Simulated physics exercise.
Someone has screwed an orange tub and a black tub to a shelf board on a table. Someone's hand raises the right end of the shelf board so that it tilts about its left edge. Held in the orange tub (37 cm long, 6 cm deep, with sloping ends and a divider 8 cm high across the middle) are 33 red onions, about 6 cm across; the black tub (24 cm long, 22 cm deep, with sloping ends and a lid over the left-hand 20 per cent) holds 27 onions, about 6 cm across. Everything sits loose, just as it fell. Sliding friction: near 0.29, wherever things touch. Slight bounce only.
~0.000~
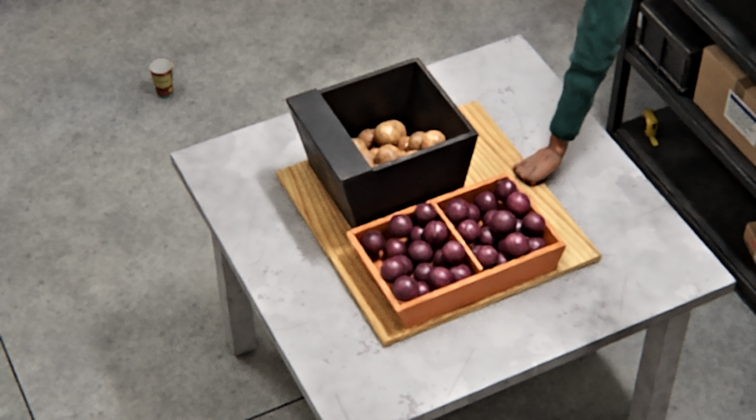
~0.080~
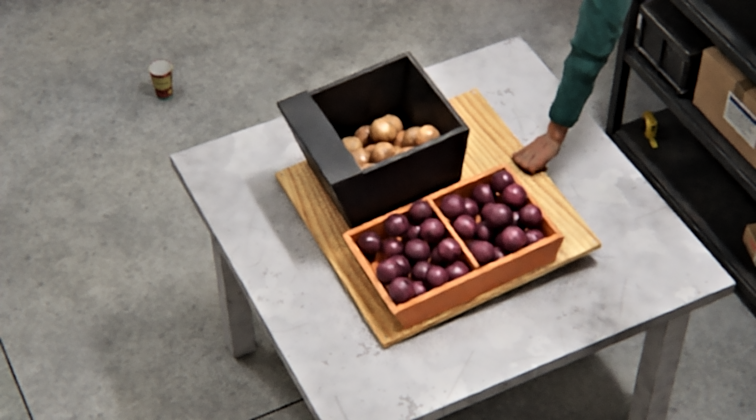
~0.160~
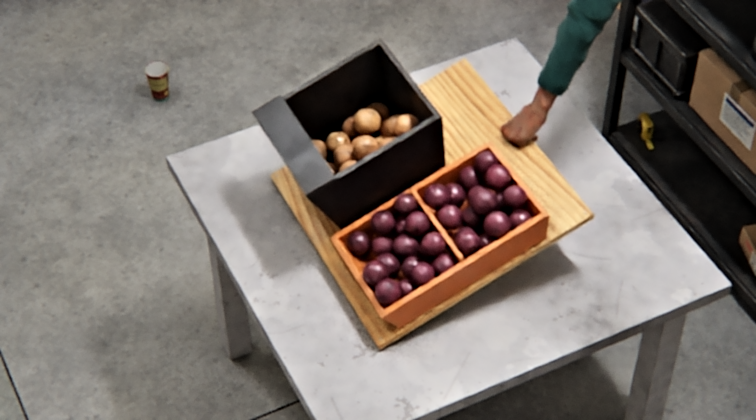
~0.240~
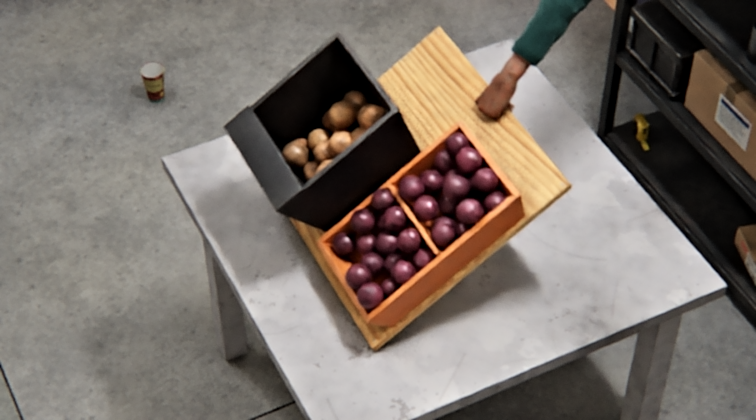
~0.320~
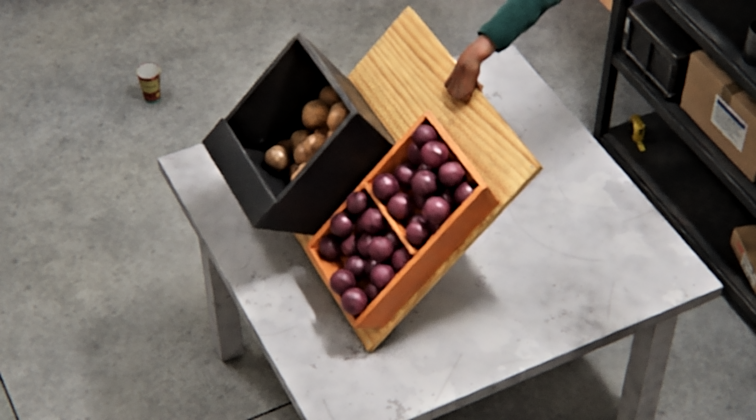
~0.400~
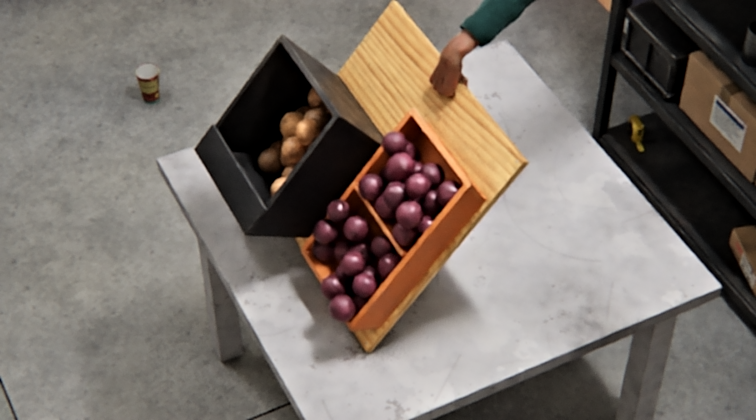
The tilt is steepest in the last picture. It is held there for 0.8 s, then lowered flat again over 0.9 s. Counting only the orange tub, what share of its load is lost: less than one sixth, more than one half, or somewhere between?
Losses: One in six to half.
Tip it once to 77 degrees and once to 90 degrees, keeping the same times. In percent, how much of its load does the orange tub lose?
Roughly 100 per cent, then roughly 100 per cent.
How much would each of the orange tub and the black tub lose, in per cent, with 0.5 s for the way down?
Well, that would cost the orange tub 40 per cent and the black tub 0 per cent.
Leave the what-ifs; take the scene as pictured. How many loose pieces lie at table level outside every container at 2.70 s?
Estimated count: 3.
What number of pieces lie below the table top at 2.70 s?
Some 10 pieces.
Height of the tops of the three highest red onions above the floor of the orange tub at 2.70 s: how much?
Roughly 8 centimetres.
After 0.77 s, tilt 49°; the orange tub is down by 11 of 33 and the black tub has all 27.
After 1.23 s, tilt 49°; the orange tub is down by 13 of 33 and the black tub has all 27.
After 1.87 s, tilt 8°; the orange tub is down by 13 of 33 and the black tub has all 27.
Final count (at 2.70 s), the orange tub is down by 13 of 33 and the black tub has all 27. Asked share, 13 of 33, 39 per cent.
